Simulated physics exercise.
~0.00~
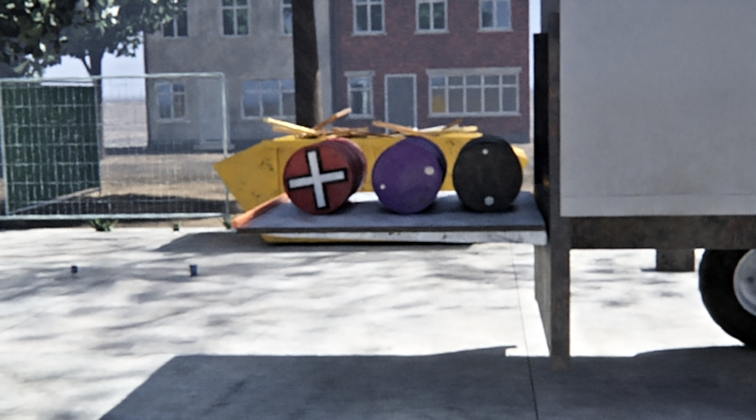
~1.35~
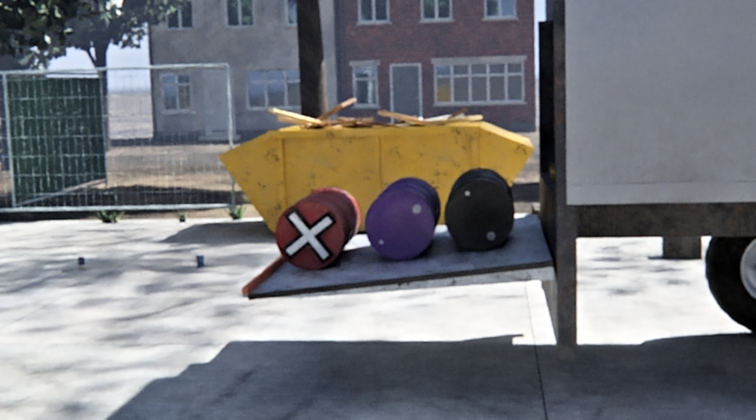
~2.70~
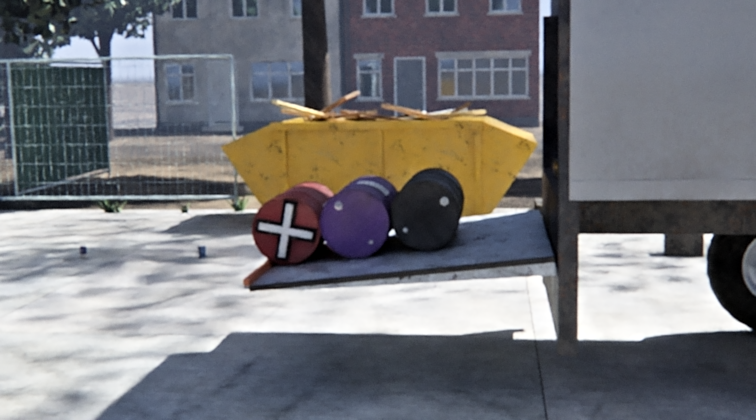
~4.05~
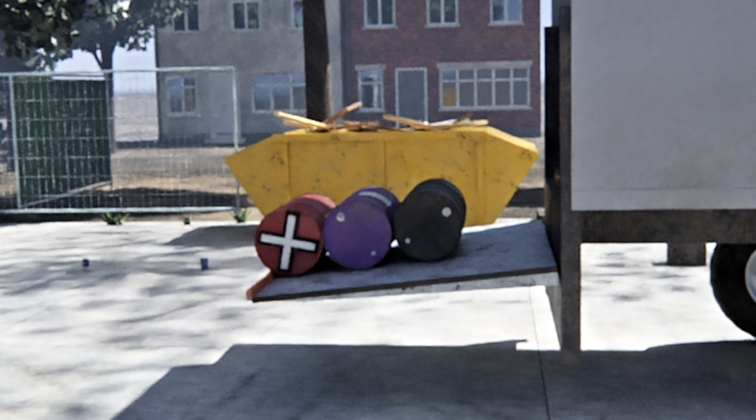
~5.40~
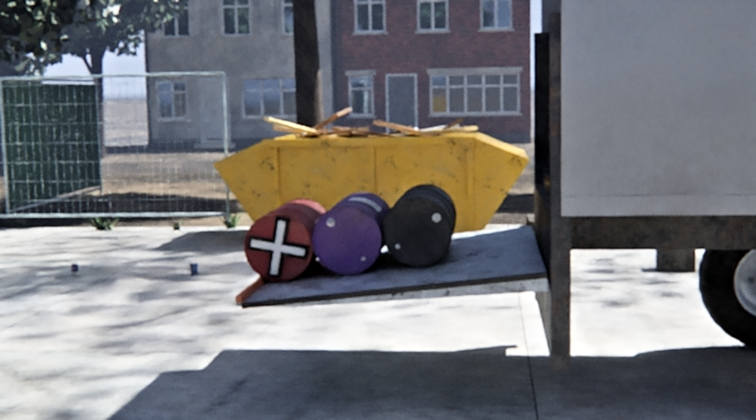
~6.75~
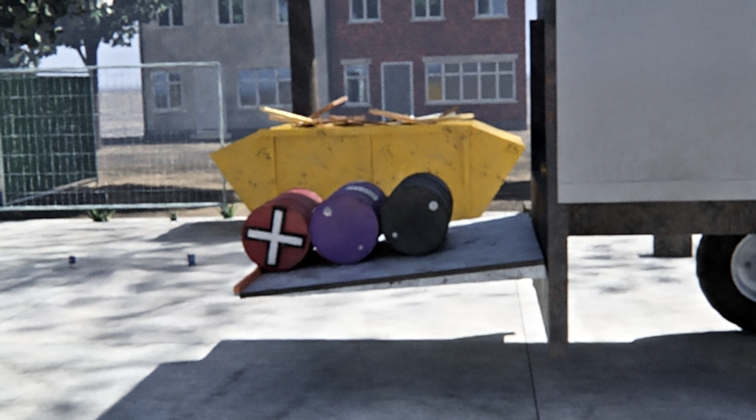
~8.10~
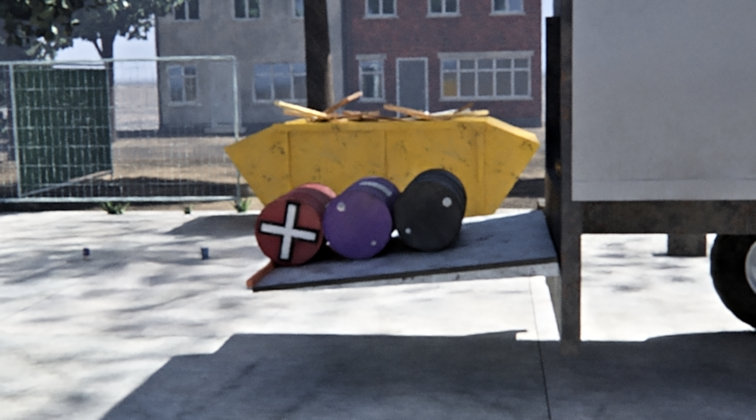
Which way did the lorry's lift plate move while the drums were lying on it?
The plate moved down, with its outer end dipping lower than the end by the lorry.
